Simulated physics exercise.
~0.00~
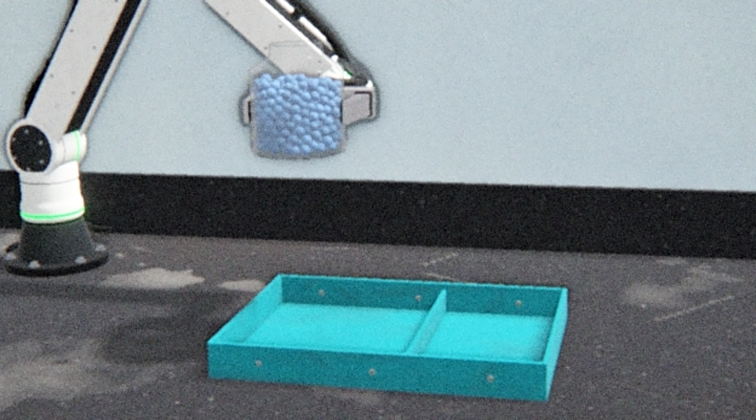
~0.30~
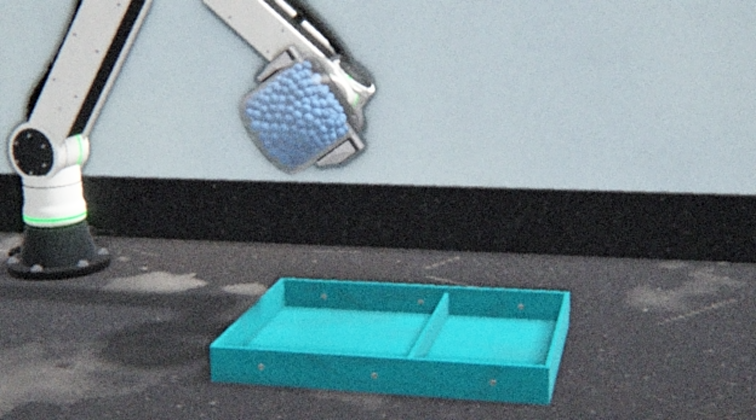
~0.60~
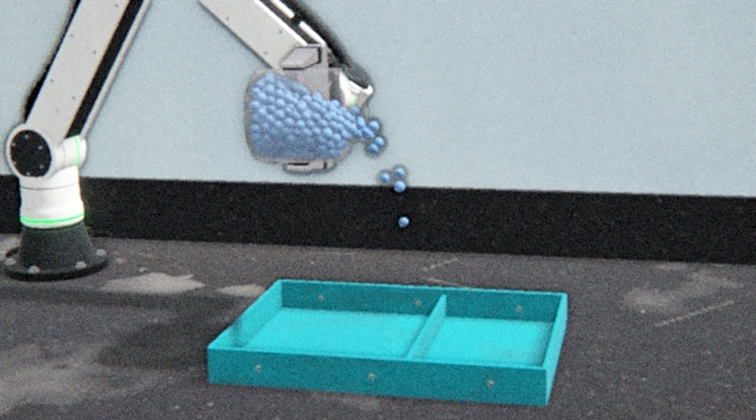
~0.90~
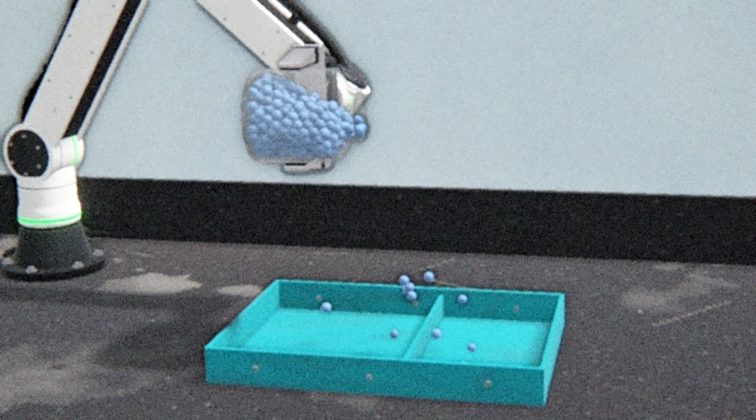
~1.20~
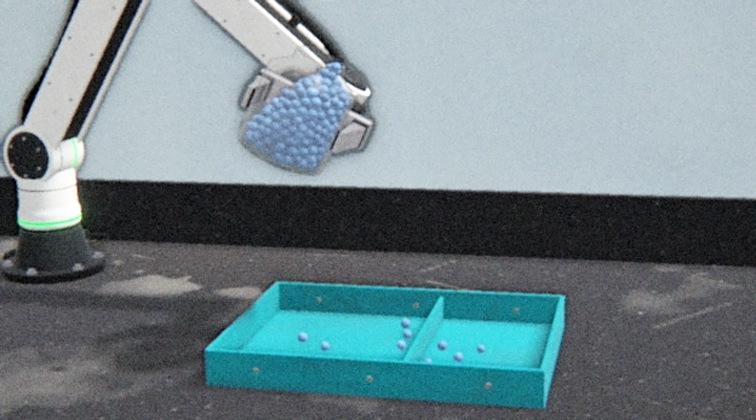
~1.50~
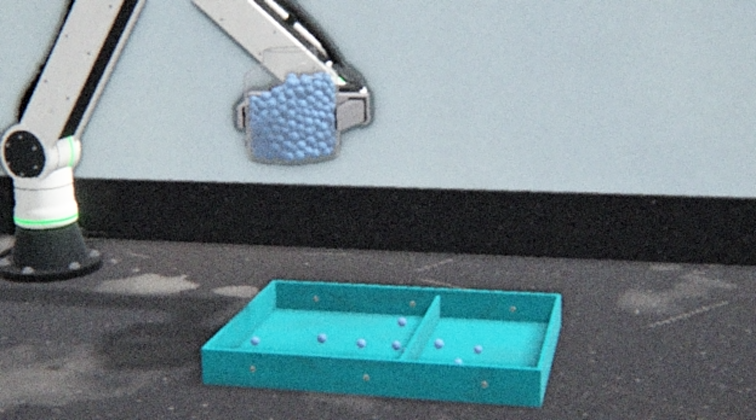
Above a teal divided tray on a dark floor, a robot arm tipping a clear jar, spilling few blue beads, then righting it.
